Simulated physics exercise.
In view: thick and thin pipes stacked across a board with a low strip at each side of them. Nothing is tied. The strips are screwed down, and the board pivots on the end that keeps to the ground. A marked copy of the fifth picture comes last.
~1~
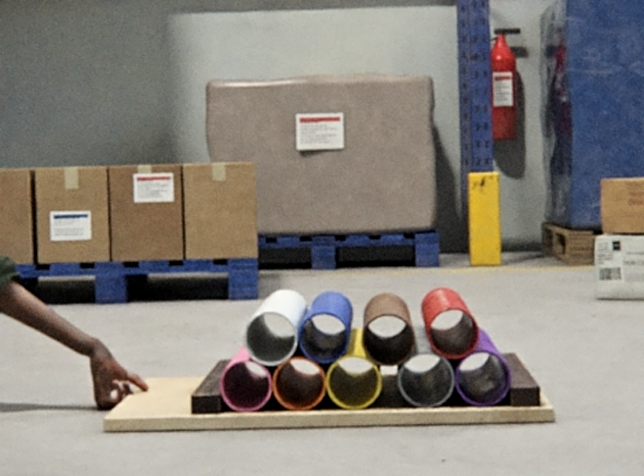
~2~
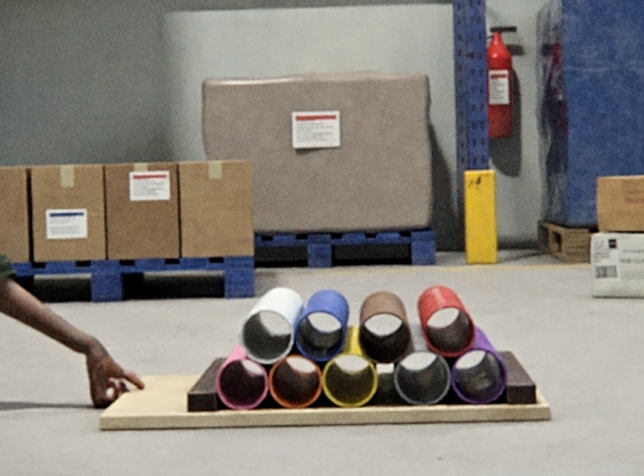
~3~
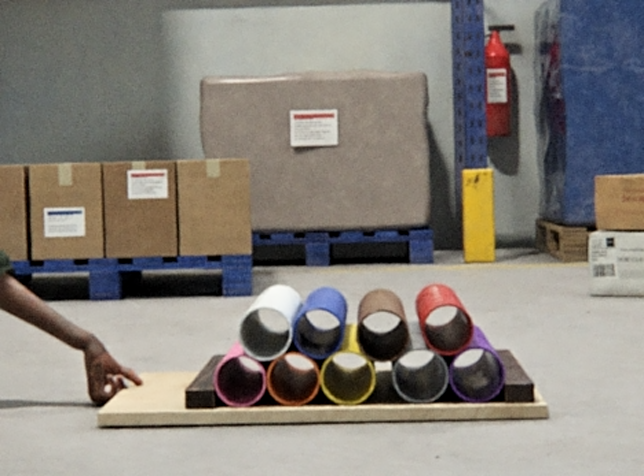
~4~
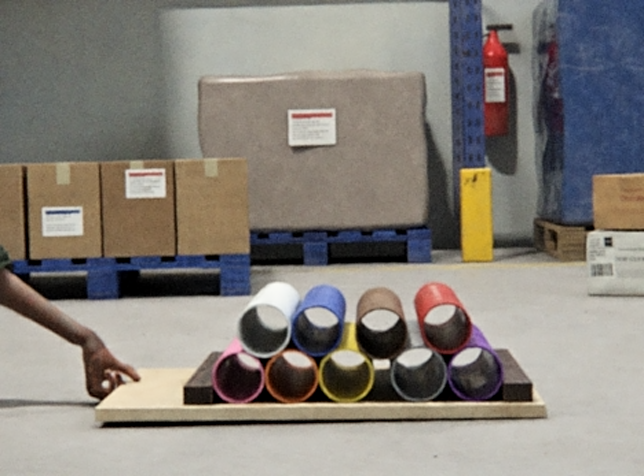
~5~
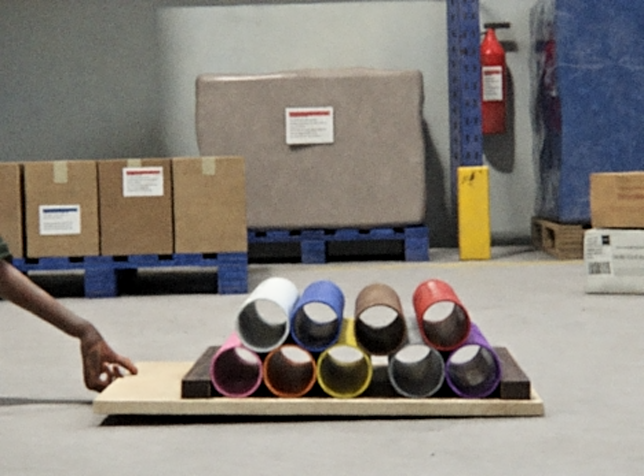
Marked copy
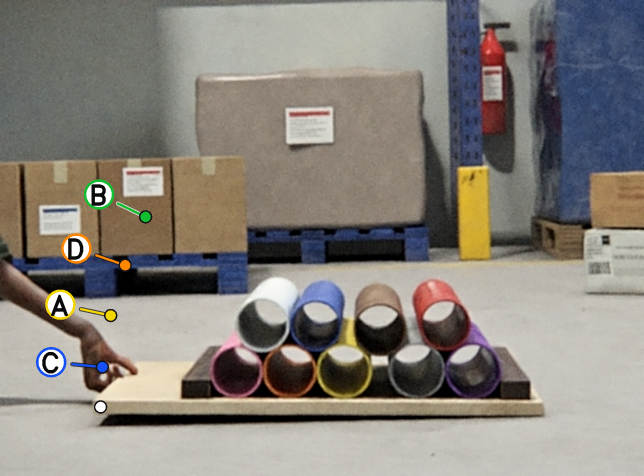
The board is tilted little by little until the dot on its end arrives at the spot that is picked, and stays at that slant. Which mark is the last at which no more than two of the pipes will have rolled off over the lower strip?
The answer is mark B.
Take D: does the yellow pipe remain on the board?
Yes, with D.
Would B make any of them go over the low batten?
No, at B.
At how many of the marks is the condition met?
The number is four.
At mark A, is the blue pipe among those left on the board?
Yes.
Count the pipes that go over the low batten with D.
The count is none.
On the marked copy, A at (111, 315); B at (145, 217); C at (102, 367); D at (125, 265); the white dot at (101, 407).
With B. Early on, board at 16°.
Further on, board at 27°.
At the end, board at 27°, none over the low batten.
As for the rest, A none over the low batten; C none over the low batten; D none over the low batten.
